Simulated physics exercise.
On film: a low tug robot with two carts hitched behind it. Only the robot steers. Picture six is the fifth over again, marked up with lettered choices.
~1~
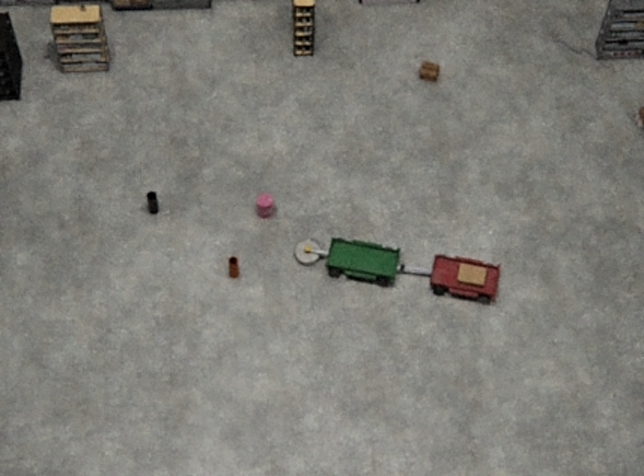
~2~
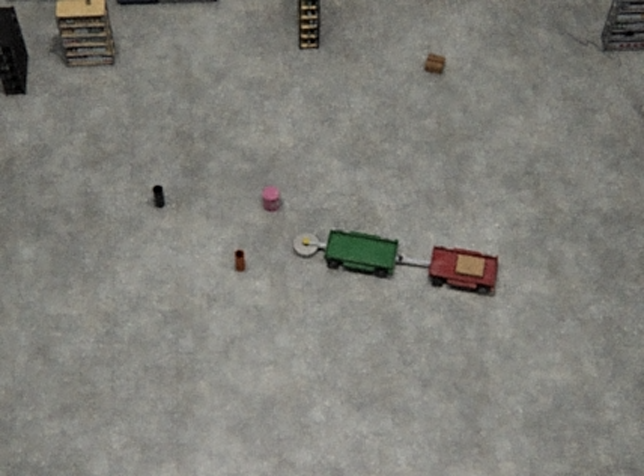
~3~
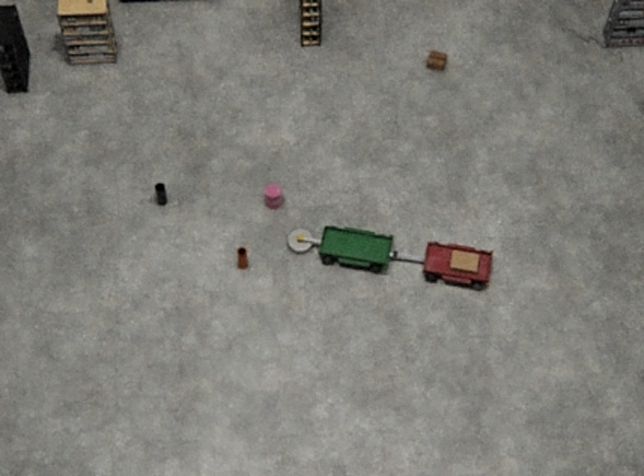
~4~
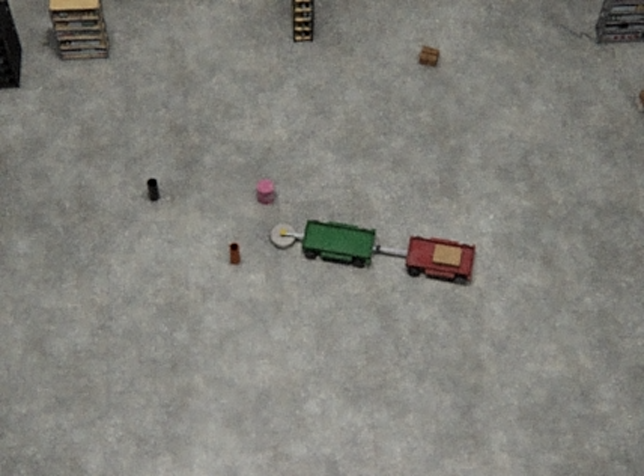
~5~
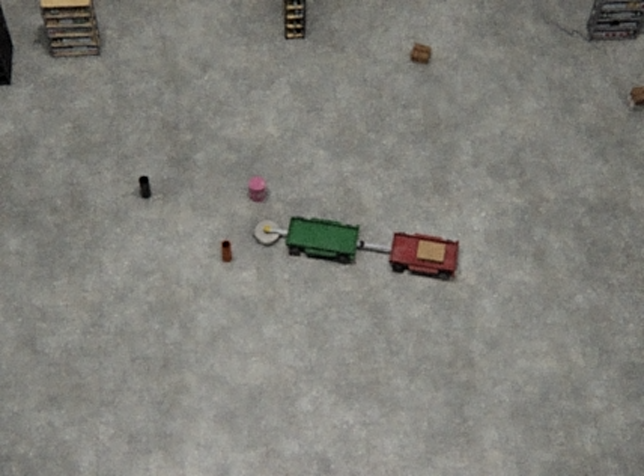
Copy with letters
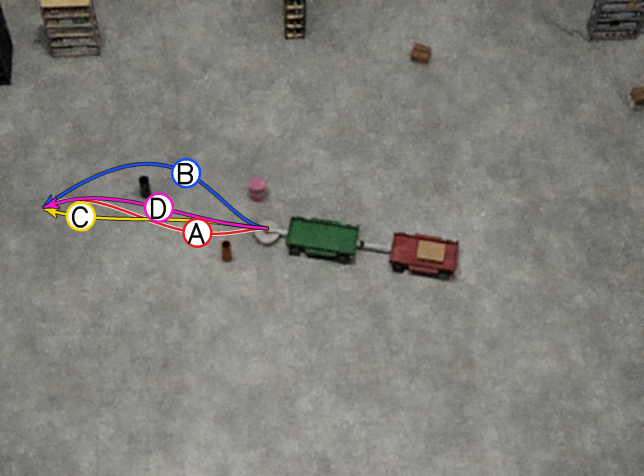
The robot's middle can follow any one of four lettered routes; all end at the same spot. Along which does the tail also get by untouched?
C is the clean one.
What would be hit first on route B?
The pink keg.
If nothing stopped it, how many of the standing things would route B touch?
It touches two.
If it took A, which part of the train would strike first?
The green cart touches first.
On the marked copy, A from (267, 228) via (153, 222) to (44, 207); B from (267, 228) via (166, 166) to (44, 207); C from (267, 228) via (156, 219) to (45, 209); D from (267, 228) via (159, 208) to (45, 207).
Taking C. A third of the way, robot (189, 224), last cart (345, 240).
Two thirds of the way, robot (110, 222), last cart (266, 230).
When it is over, robot (43, 212), last cart (199, 224); nothing has been touched.
As for the rest, A meets the orange post; B meets the black post and pink keg; D meets the black post.
